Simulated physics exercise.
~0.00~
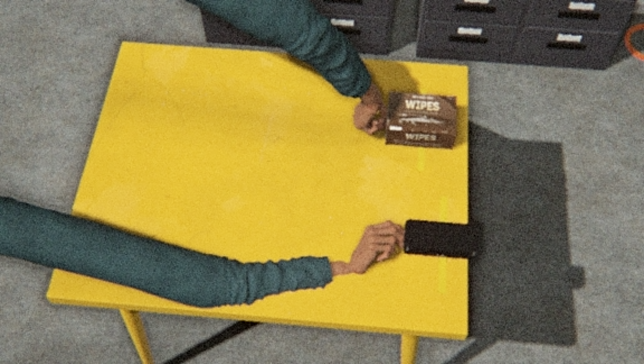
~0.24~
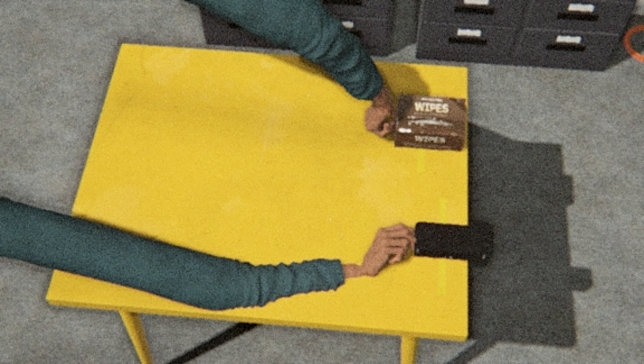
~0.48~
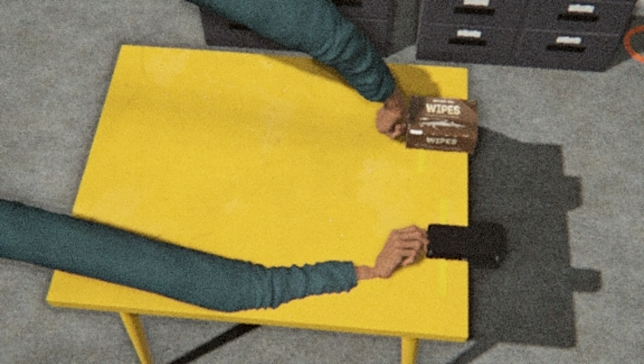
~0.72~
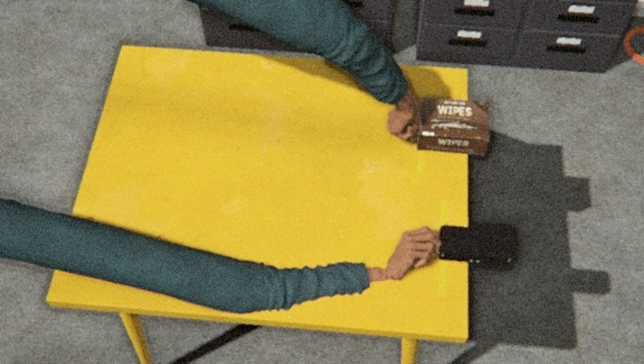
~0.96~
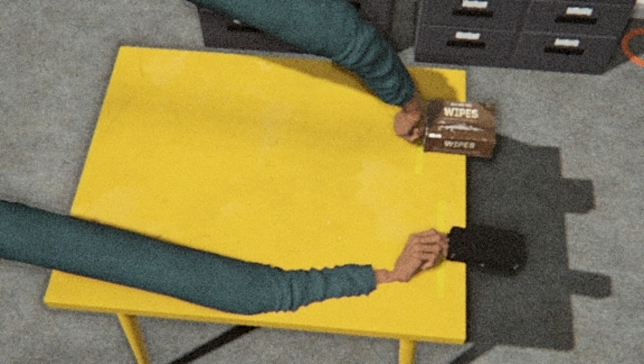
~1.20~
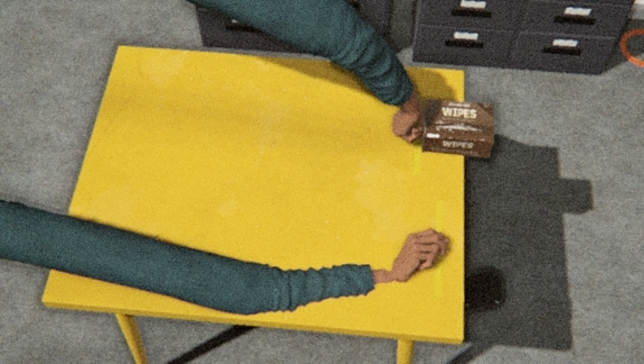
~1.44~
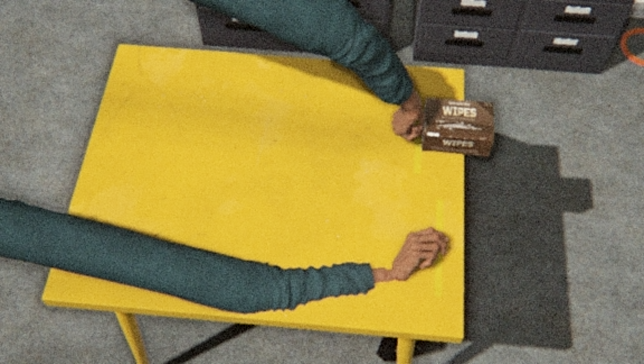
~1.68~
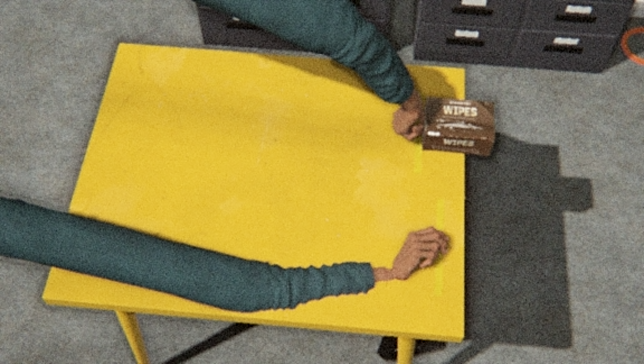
Two hands push a black case and a brown box right until the case falls off.
